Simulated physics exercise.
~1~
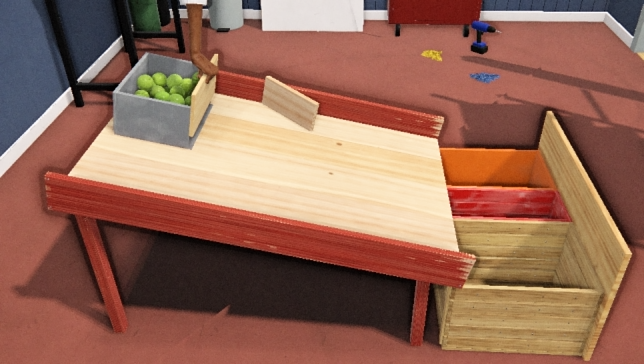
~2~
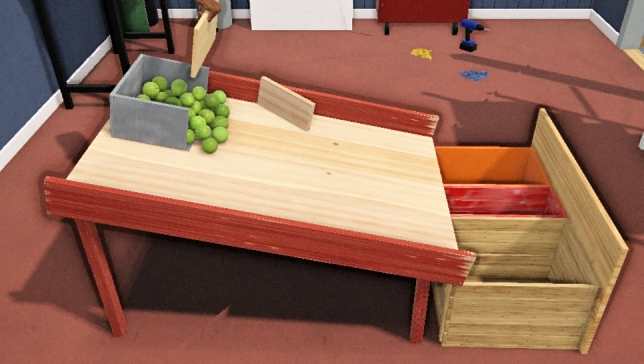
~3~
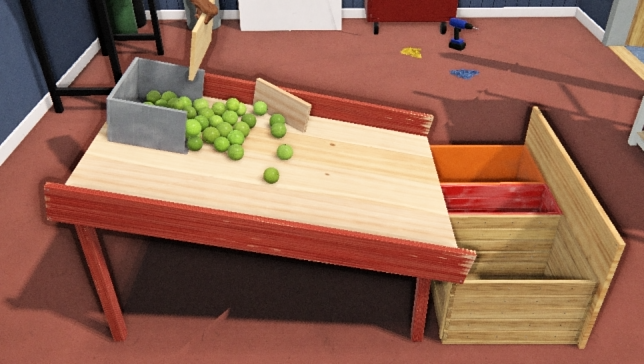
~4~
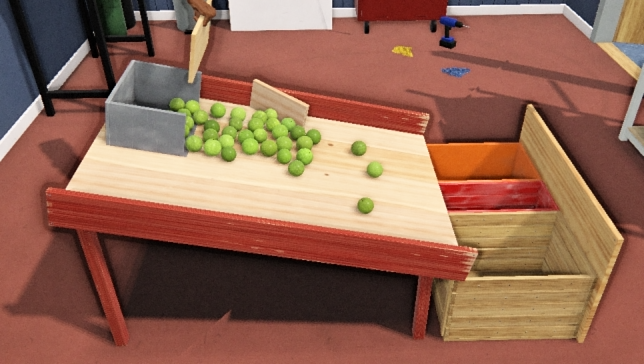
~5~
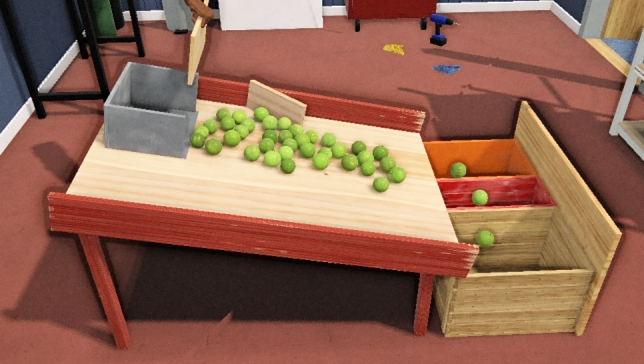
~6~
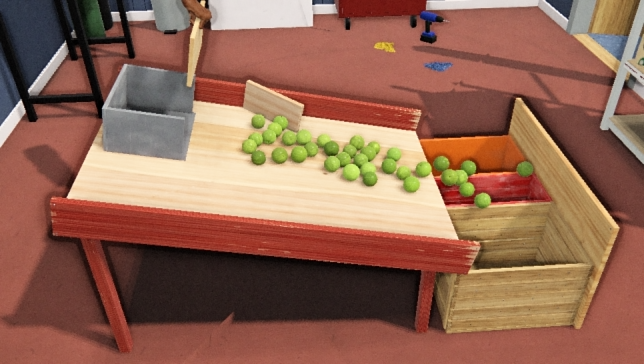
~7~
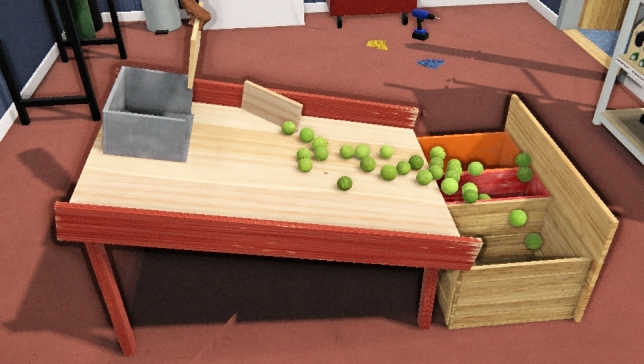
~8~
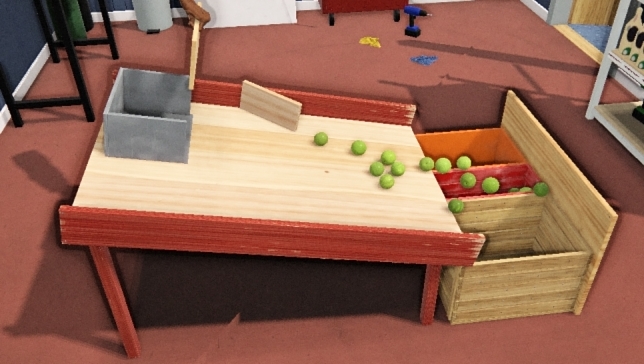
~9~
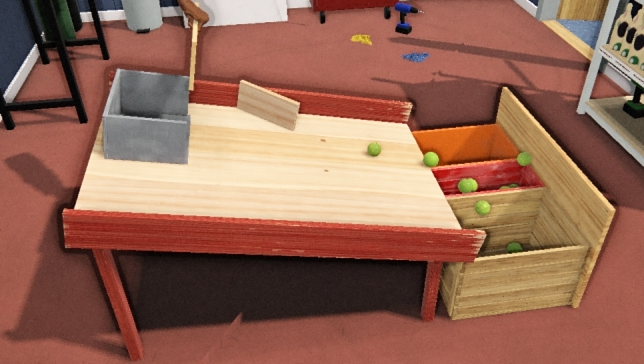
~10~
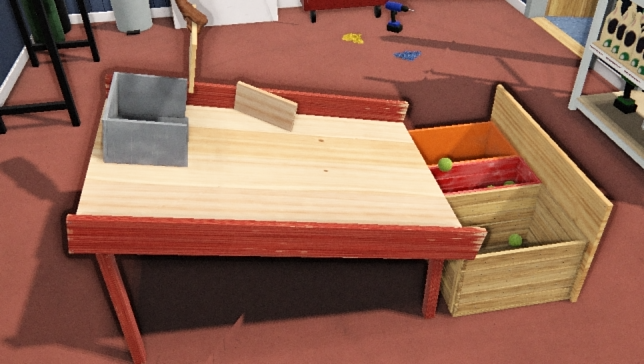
The clip opens on a sloping wooden table with red side walls, where green apples sit packed in a grey pen behind a wooden gate. The gate lifts and stays raised at a lean, and the apples spill out to the right. They spread past the angled board in a loose stream, leaving the pen empty. The leaders drop off the low edge toward an orange tote, a red tub and a wooden tote, with most heading for the red tub in the middle. The last stragglers follow, leaving the table bare and a few apples visible in the containers.
